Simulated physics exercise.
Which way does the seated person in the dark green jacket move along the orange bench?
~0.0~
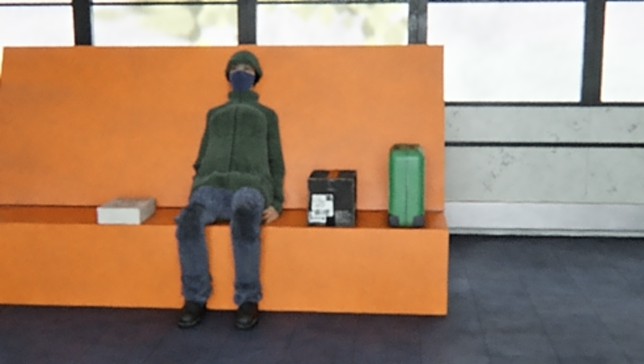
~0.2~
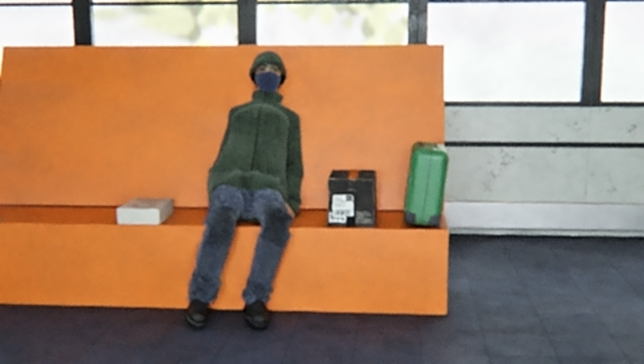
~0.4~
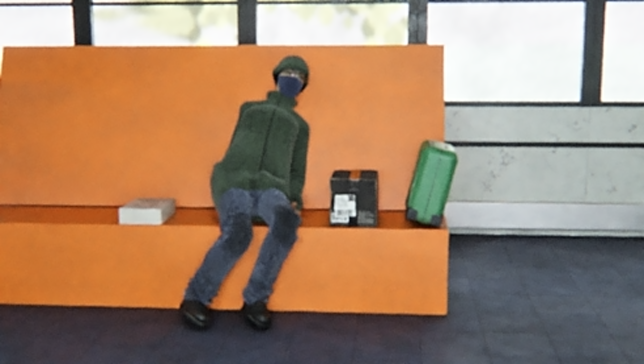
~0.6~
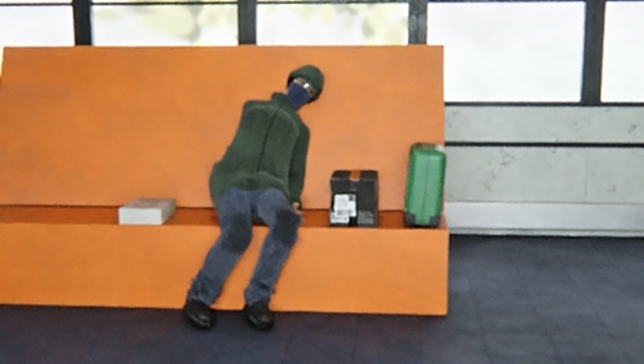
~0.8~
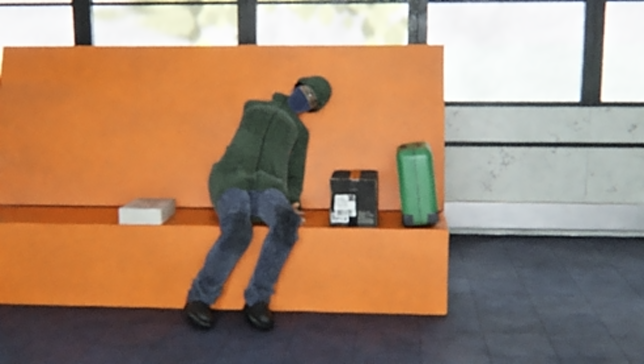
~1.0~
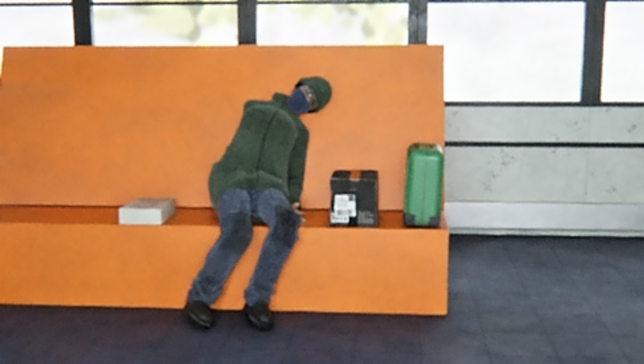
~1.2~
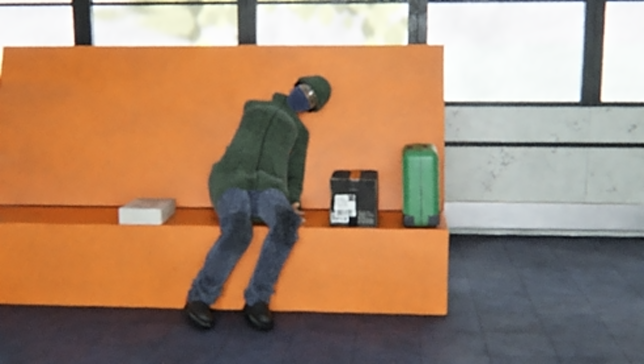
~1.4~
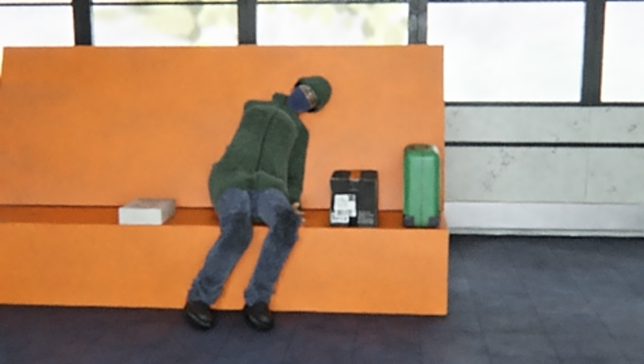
The person moves to the right, with the upper body and head slumping over to that side as well.
